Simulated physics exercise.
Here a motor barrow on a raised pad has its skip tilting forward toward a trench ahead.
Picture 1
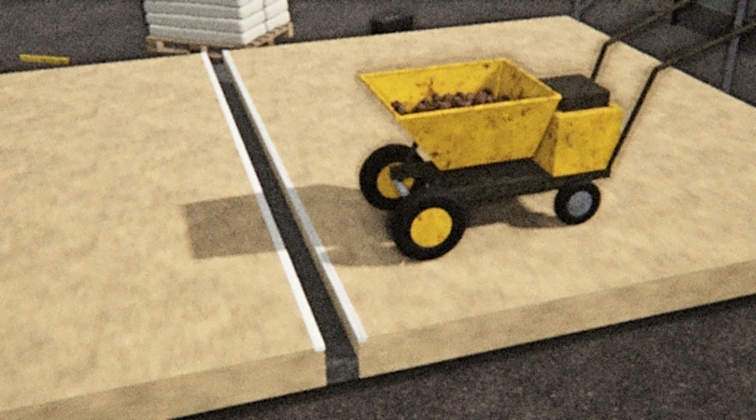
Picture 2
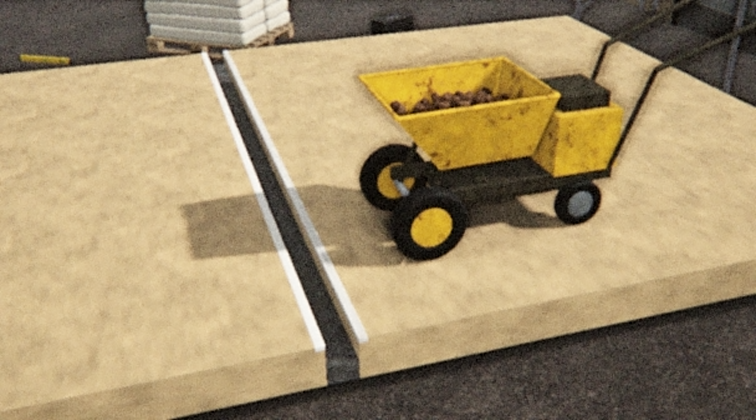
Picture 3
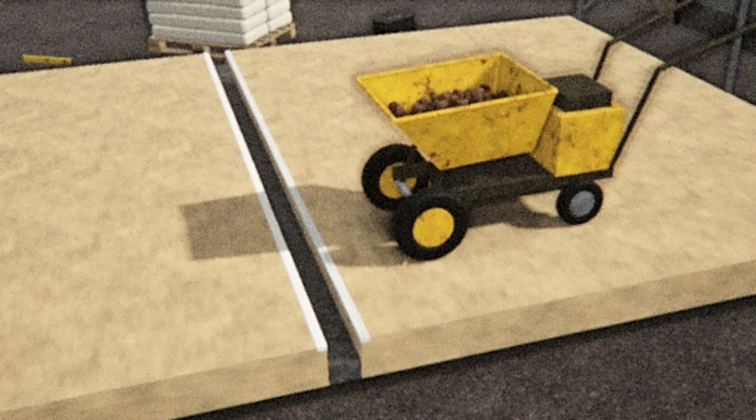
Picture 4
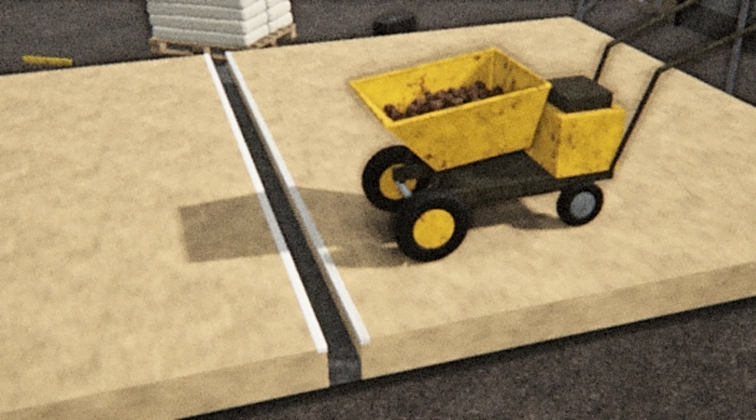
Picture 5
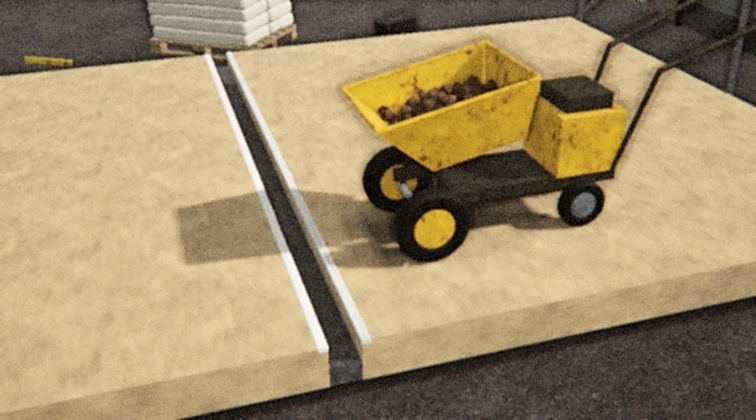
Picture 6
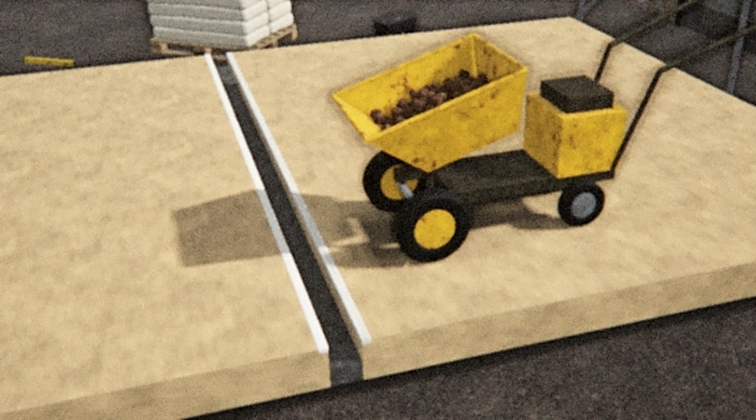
In this clip, a yellow motor barrow loaded with brown clods stands on a raised pad to the right of a narrow trench; its skip is level at first, then gradually tilts forward, its lip dipping toward the left.
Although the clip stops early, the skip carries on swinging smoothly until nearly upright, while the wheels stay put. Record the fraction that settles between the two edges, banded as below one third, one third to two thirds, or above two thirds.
Watching that, the trench's share sits in the lowest third, below one-third of the load.
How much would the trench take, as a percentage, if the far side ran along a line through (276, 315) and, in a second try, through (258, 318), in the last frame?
Lab note: Try one 70 per cent, try two 90 per cent.
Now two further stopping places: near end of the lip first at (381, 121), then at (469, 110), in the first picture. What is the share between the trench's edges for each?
About 0 per cent, then about 40 per cent.
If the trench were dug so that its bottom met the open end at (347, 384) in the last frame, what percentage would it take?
20 %.
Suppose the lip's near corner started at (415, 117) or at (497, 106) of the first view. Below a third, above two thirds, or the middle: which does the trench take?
Try 1, in the middle band; try 2, below one third.
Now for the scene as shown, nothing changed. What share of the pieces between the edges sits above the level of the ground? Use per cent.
Around 10 in a hundred.
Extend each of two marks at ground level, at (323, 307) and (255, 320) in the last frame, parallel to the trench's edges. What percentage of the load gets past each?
Roughly 80 and 30 %.
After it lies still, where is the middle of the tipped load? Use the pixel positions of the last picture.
Last view, resting centre - approx. (257, 253).
Soon, skip tipped steeply; all in the skip.
A while on, skip tipped right over; about two thirds in the skip; a stray few in or heaped over the trench; about a quarter beyond it; a stray few falling.
Towards the end, skip tipped right over; a small part in the skip; about a quarter in or heaped over the trench; most beyond it.
Finally, skip tipped right over; a stray few in the skip; about a quarter in or heaped over the trench; most beyond it.
